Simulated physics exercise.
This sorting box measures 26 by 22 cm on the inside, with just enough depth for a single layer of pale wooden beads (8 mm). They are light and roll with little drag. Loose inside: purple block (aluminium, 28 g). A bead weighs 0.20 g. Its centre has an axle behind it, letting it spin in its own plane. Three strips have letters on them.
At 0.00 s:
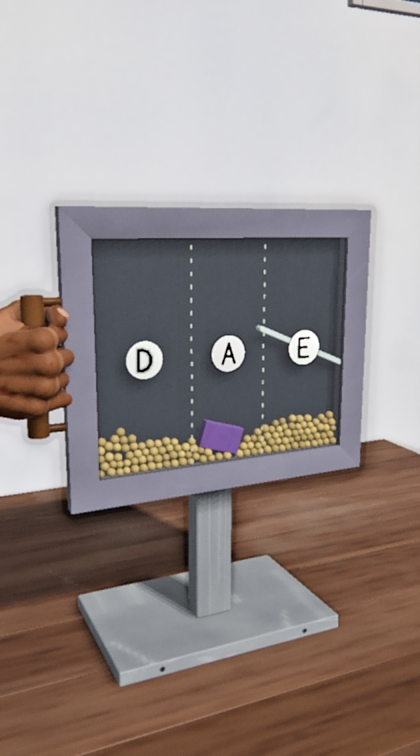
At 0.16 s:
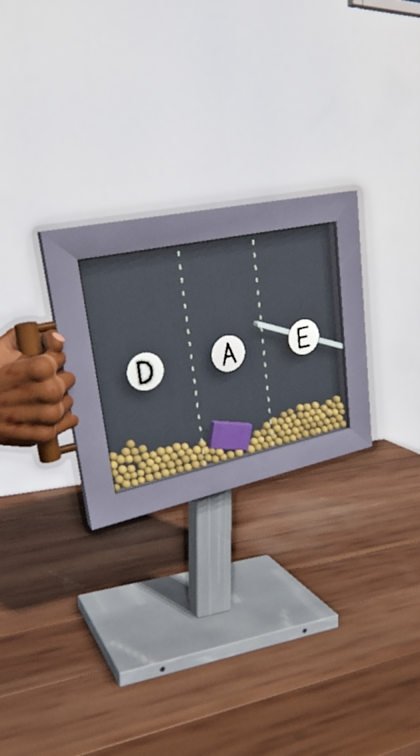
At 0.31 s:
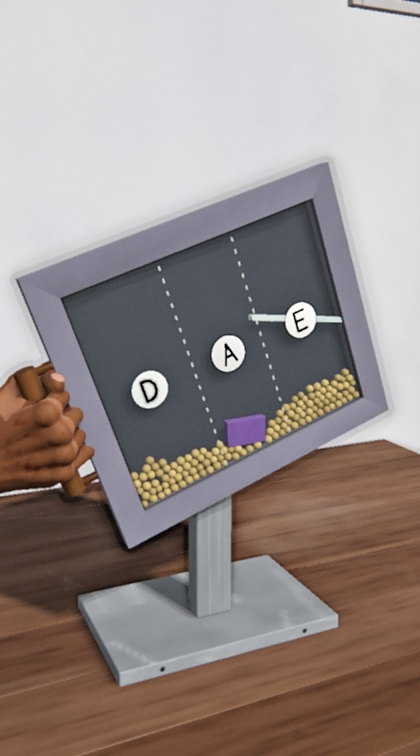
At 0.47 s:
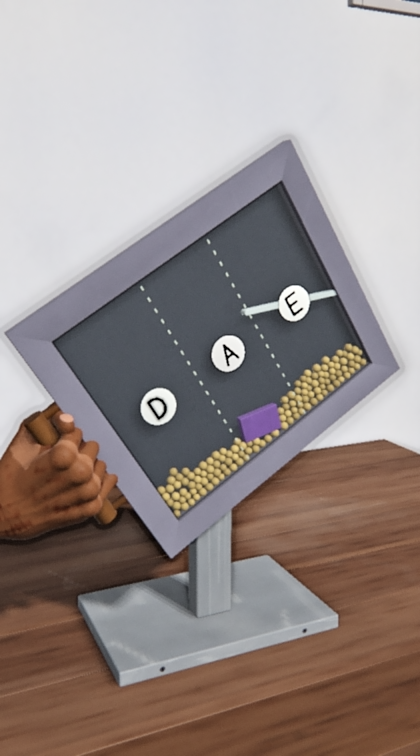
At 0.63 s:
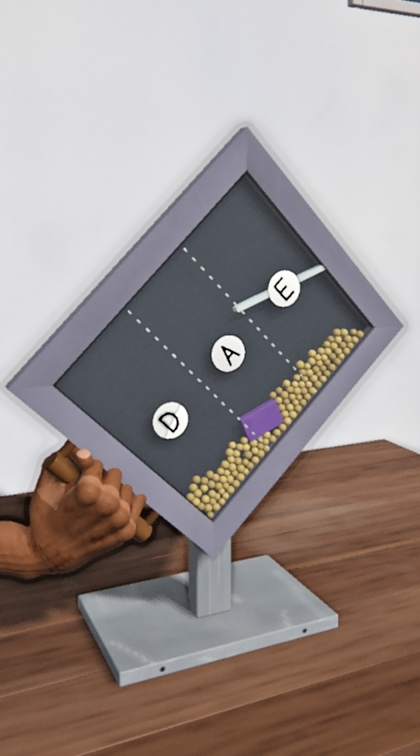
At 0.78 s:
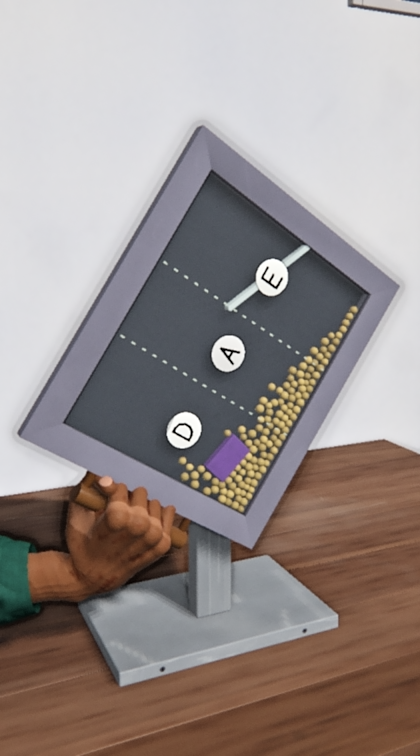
The clip shows a hand turning a framed box of pale beads steadily anticlockwise on its stand, its left side lowering, while the beads shift along the tilting inside edge and a purple block slides among them toward section D.
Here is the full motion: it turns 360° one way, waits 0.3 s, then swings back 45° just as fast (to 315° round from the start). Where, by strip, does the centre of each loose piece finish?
E.
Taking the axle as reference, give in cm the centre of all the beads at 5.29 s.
Some 6 cm right and 3 cm below.
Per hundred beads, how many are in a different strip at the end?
My reckoning puts it near 60 percent.
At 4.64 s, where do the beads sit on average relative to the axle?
It sits around 8 cm to the right and around 3 cm up.
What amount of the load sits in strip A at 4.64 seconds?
The share there is around 20 %.
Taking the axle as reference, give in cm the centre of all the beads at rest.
It lies close to 6 centimetres right and 7 centimetres below.
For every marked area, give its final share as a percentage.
Strip A: 10; strip D: 0; strip E: 90.
After 4.64 s, it has come round 360° anticlockwise; the beads' middle is 8 cm right of and 3 cm above the centre; A 20 %, E 80 %; purple block in E.
After 5.29 s, it has come round 338° anticlockwise; the beads' middle is 6 cm right of and 3 cm below the centre; A 10 %, D 10 %, E 75 %; purple block in E.
After 5.64 s, it has come round 315° anticlockwise; the beads' middle is 5 cm right of and 7 cm below the centre; A 10 %, E 85 %; purple block in E.
Settled by 6.4 s, it has come round 315° anticlockwise; A 10 %, D 0 %, E 90 %; purple block in E.
